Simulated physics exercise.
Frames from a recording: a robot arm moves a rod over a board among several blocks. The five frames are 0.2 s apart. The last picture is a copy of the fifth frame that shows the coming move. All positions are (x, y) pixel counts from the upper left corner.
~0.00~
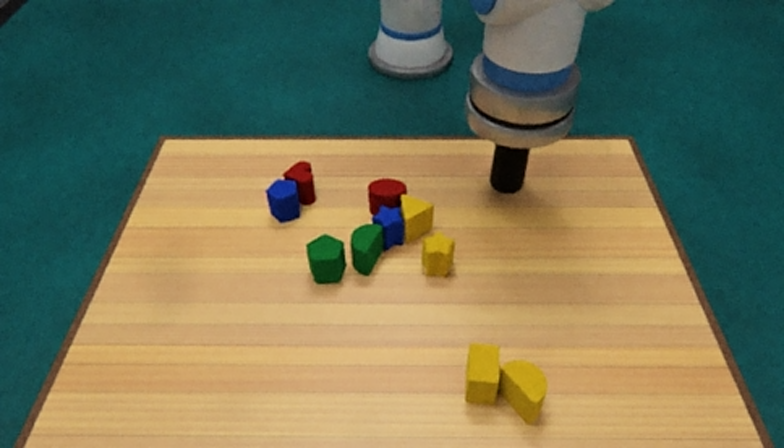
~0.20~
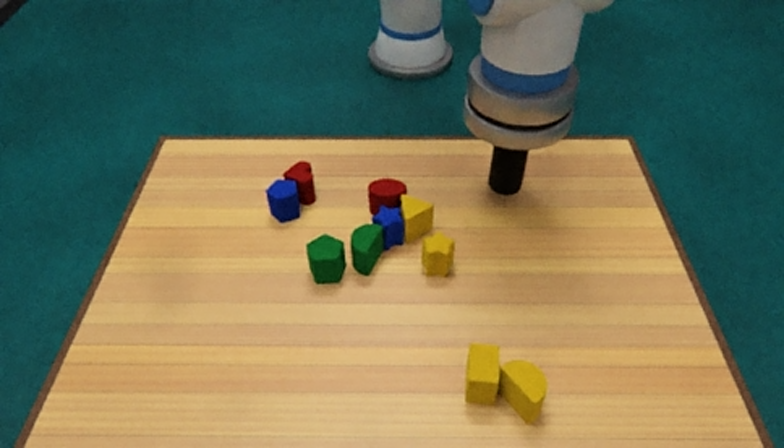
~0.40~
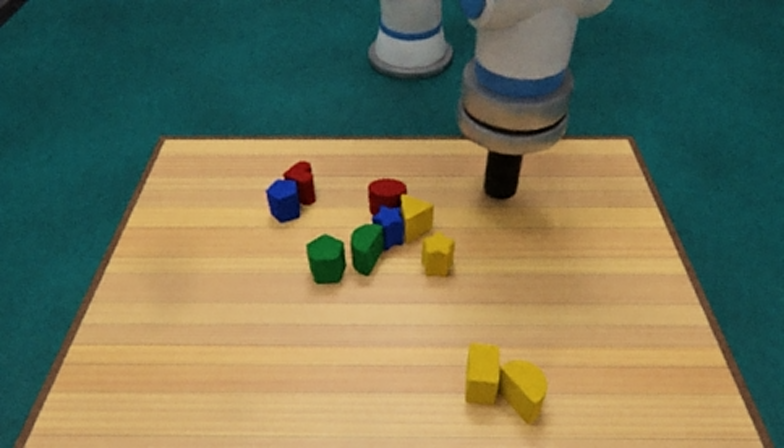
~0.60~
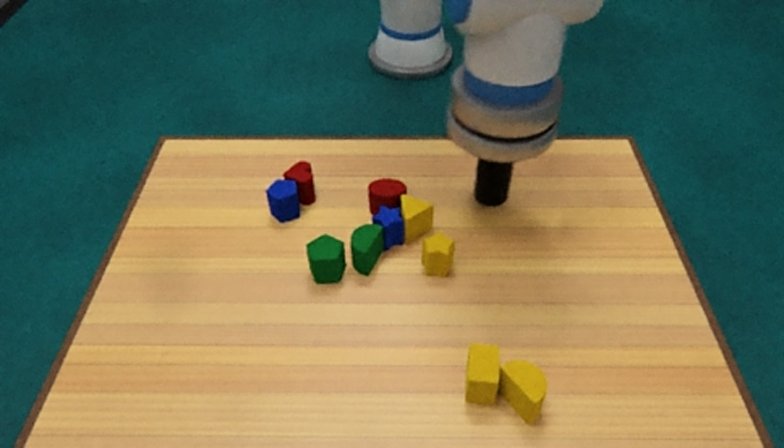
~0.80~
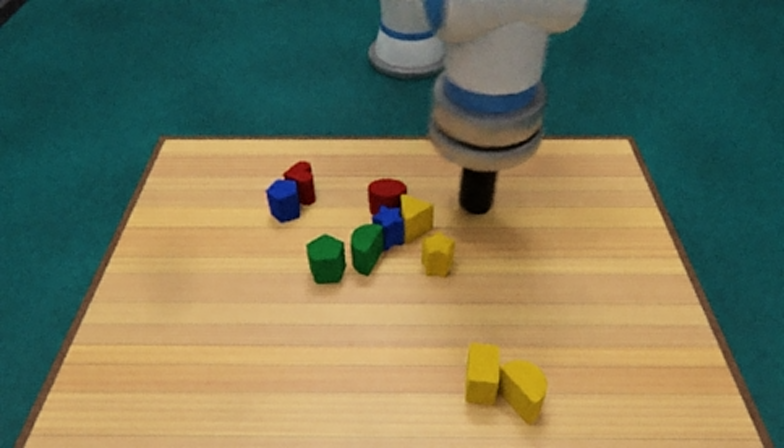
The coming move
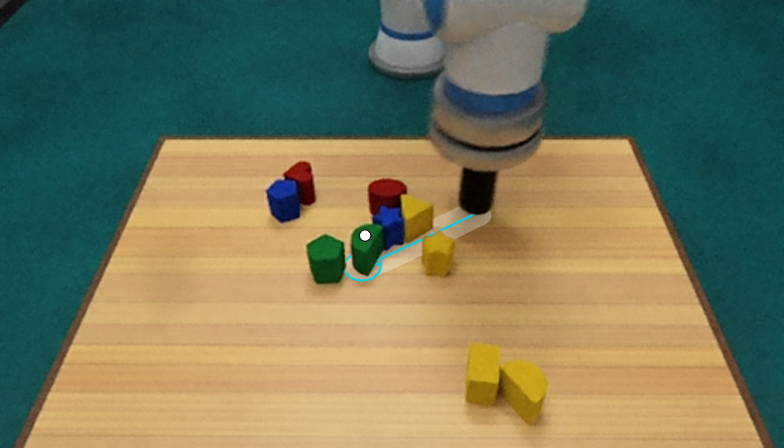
Robot arm moving a black rod slowly left and slightly nearer over a wooden board, the coloured blocks staying still.
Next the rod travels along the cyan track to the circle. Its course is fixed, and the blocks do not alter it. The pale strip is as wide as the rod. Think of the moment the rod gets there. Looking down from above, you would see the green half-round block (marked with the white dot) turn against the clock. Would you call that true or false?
That is true.
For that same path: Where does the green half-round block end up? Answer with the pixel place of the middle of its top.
(327, 242)
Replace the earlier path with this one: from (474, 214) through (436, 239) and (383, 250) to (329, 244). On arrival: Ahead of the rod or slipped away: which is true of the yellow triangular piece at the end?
It comes off the rod's front.
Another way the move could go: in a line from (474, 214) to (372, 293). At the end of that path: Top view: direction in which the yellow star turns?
The sense of turning is anti-clockwise.
The line goes in a line from (474, 214) to (362, 266); the dot is on the green half-round block.
What follows on the original path. One third of the way, rod at (440, 220); green half-round block at (357, 239), turned 15° anticlockwise; blue star at (378, 216); yellow triangular piece at (402, 209).
Two thirds of the way, rod at (402, 238); green pentagon at (320, 251), turned 15° clockwise; green half-round block at (348, 238), turned 75° anticlockwise; blue star at (342, 211), turned 50° clockwise; yellow triangular piece at (368, 216), turned 45° clockwise.
At the end, rod at (362, 255); green pentagon at (297, 255); green half-round block at (327, 242), turned 45° anticlockwise; red oval unmoved; blue star at (332, 206), turned 95° clockwise; yellow triangular piece at (343, 224), turned 105° clockwise.
